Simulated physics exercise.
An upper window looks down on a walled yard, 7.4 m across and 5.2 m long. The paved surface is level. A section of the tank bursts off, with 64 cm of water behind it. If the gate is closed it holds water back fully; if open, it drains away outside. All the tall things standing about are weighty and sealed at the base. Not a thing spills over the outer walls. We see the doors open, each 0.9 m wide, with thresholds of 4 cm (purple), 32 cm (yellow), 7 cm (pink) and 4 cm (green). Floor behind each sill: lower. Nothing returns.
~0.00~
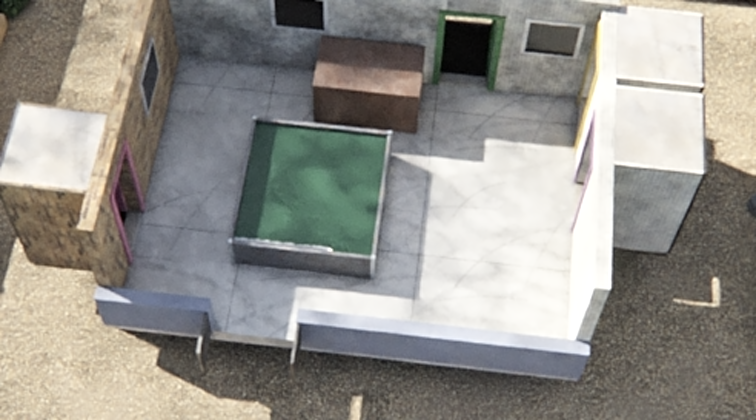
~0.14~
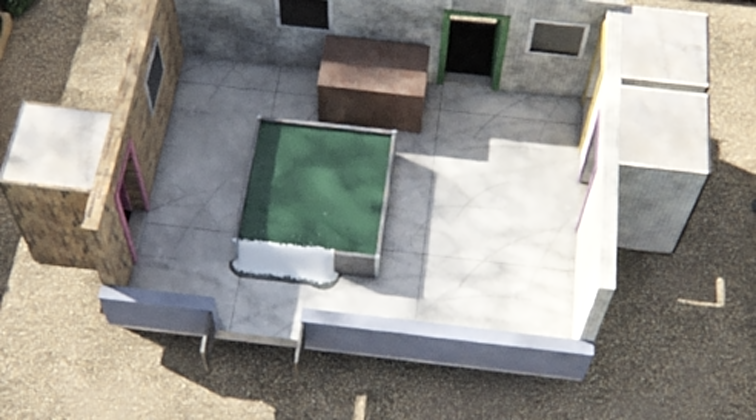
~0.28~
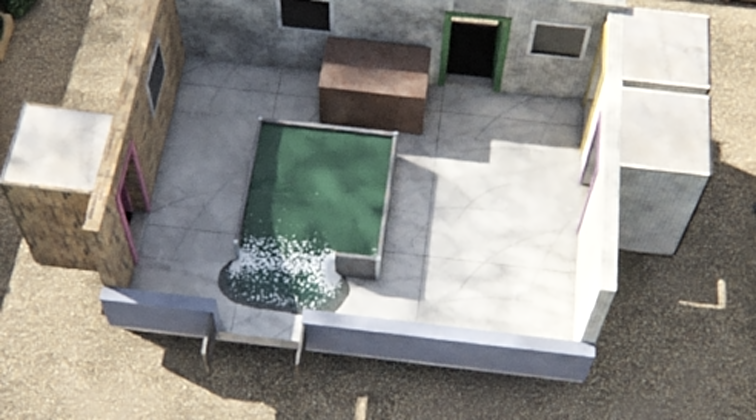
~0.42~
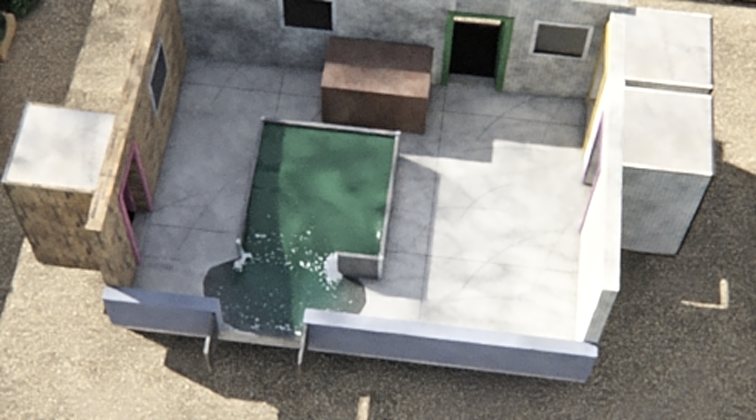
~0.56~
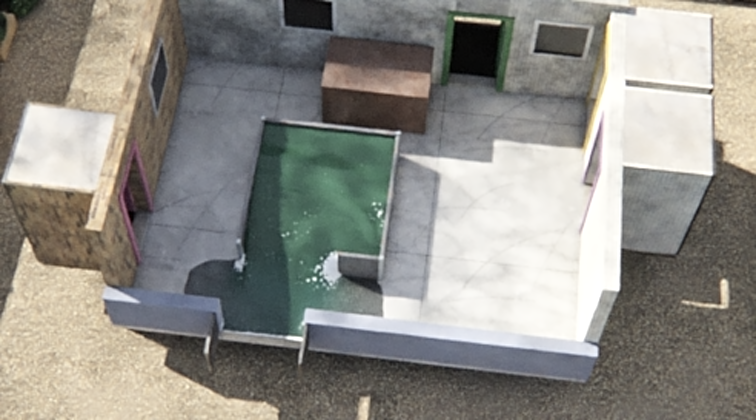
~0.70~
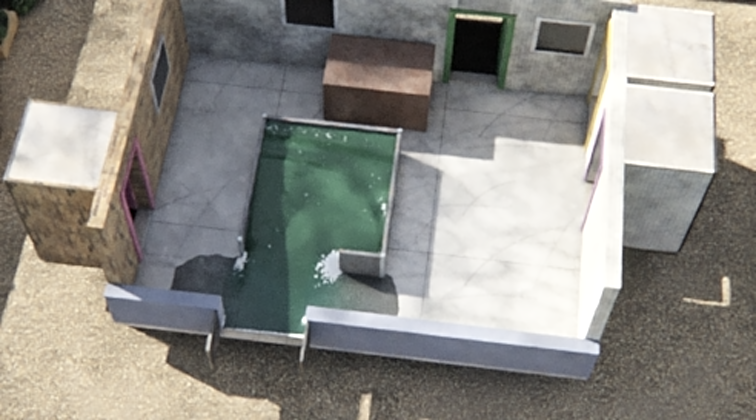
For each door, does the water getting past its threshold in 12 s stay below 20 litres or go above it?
In order: At the purple door the amount will not overshoot the limit; at the yellow door the amount will not overshoot the limit; at the pink door the amount will not overshoot the limit; at the green door the amount will not overshoot the limit.
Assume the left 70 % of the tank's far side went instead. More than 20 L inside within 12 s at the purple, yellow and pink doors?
Then purple would come out on the high side, yellow on the low side and pink on the high side.
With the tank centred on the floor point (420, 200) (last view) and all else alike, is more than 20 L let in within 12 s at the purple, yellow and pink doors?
Well, purple ends up beyond the mark, yellow ends up inside the mark and pink ends up beyond the mark.
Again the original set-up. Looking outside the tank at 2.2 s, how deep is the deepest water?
I'd put it at close to 34 cm.
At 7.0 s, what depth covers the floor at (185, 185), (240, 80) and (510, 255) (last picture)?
I'd read it as roughly 2, 7 and 3 cm, in that order.
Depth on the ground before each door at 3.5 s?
You'd see purple at 1 cm, yellow at 0 cm, pink at 8 cm and green at 0 cm.
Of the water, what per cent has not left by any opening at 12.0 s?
That would be close to 38 per cent.
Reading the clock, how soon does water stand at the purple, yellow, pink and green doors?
Purple: 3.6 s; yellow: 5.0 s; pink: 1.8 s; green: 7.5 s.
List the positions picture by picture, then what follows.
In the first frame, the tank at (312, 188) is whole and still, 64 cm deep.
In the second frame, water pours out at (287, 260) and has run 0.9 m, to (235, 266); typically 5 cm deep outside, 64 cm at the tank's back.
In the third frame, water pours out at (288, 262) and has run 1.1 m, to (223, 279); typically 10 cm deep outside, 64 cm at the tank's back.
In the fourth frame, water pours out at (290, 262) and has run 1.4 m, to a hidden place; typically 9 cm deep outside, 64 cm at the tank's back.
In the fifth frame, the front is at a hidden place, 1.8 m from the gap at (291, 262); 3.1 m2 of floor is under water; 64 cm left at the back of the tank.
In the sixth frame, the front is at a hidden place, 2.1 m from the gap at (292, 259); 3.3 m2 of floor is under water; 60 cm left at the back of the tank.
After 1.4 s water covers 15 % of the floor and is deepest (36 cm) near (314, 326); purple door not reached, yellow door not reached, pink door not reached, green door not reached.
After 2.2 s water covers 30 % of the floor and is deepest (34 cm) near (314, 326); purple door not reached, yellow door not reached, pink door 7 cm at the sill, 0 L in, green door not reached.
After 3.5 s water covers 55 % of the floor and is deepest (22 cm) near (141, 305); purple door not reached, yellow door not reached, pink door 8 cm at the sill, 2 L in, green door not reached.
After 7.0 s water covers 80 % of the floor and is deepest (11 cm) near (130, 304); purple door 3 cm at the sill, 1 L in, yellow door 3 cm at the sill, 0 L in, pink door 5 cm at the sill, 5 L in, green door not reached.
After 12.0 s water covers 90 % of the floor and is deepest (6 cm) near (303, 139); purple door 2 cm at the sill, 1 L in, yellow door 4 cm at the sill, 0 L in, pink door 3 cm at the sill, 5 L in, green door 5 cm at the sill, 2 L in.
